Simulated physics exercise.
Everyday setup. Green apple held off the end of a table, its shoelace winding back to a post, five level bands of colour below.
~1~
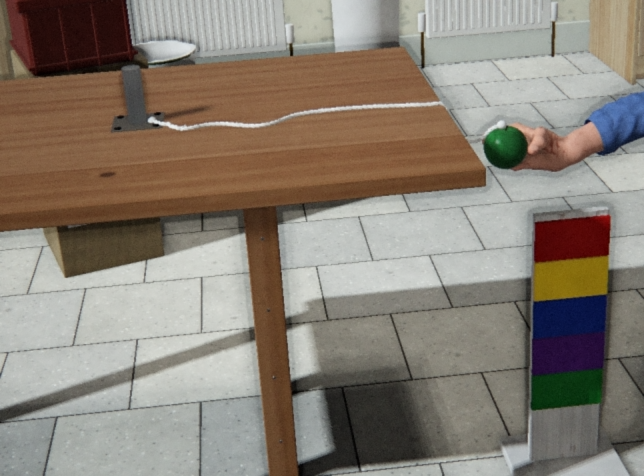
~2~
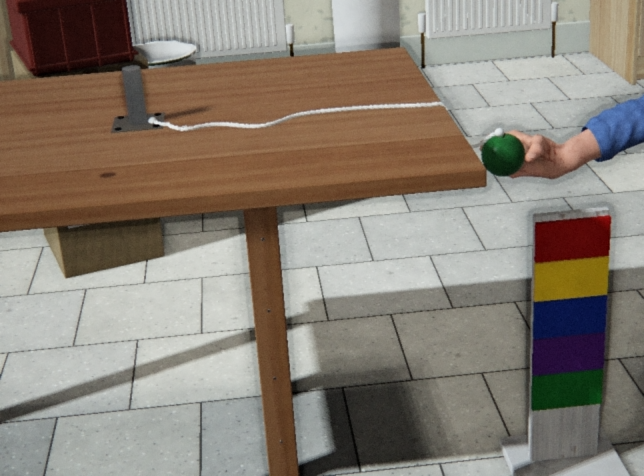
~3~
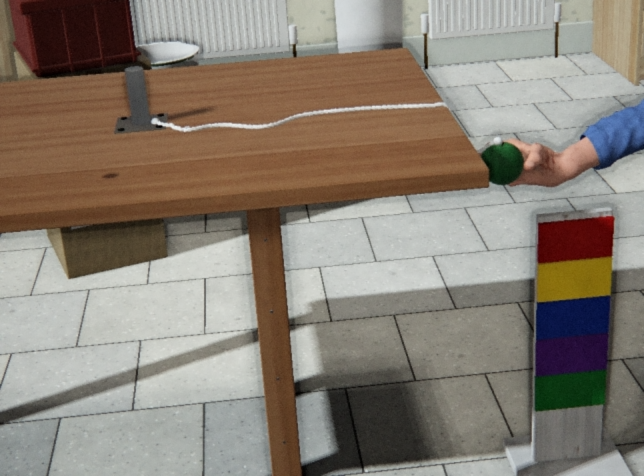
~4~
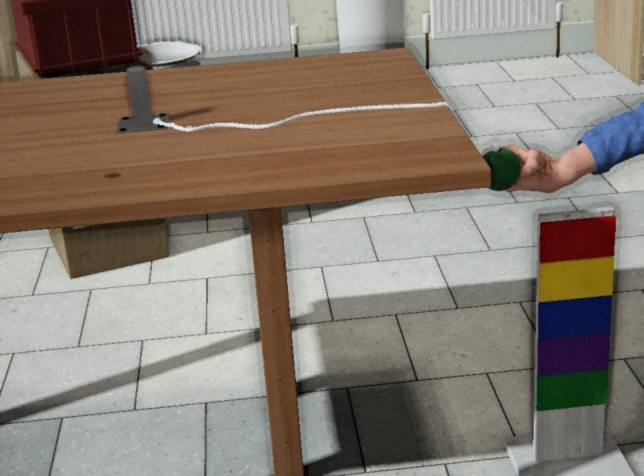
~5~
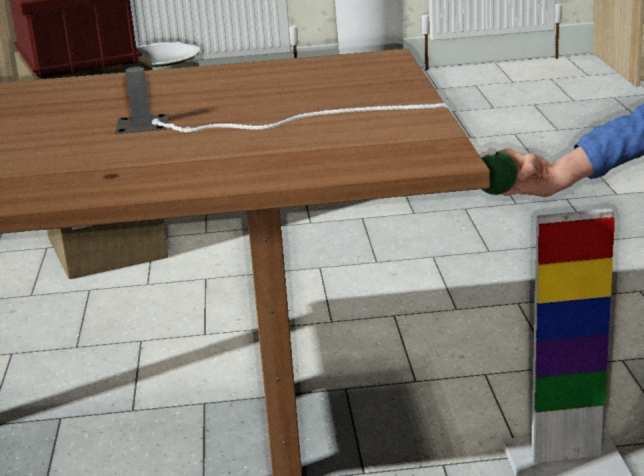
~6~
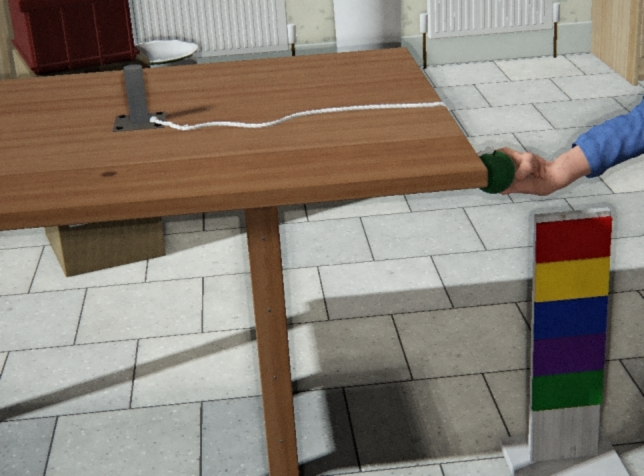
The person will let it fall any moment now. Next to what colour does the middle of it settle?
Next to red.
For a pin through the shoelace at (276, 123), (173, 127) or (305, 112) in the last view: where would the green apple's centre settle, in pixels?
Taking the tries in turn: (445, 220), (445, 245) and (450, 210).
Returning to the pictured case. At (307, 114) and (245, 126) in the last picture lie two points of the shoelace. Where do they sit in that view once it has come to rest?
At (349, 111) for the first, at (278, 114) for the second.
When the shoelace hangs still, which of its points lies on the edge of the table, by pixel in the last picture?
About (405, 106).
Soon after, apple near (419, 241); level with red.
After that, apple near (457, 247); level with red.
In the end, apple near (447, 251); level with red. At red.
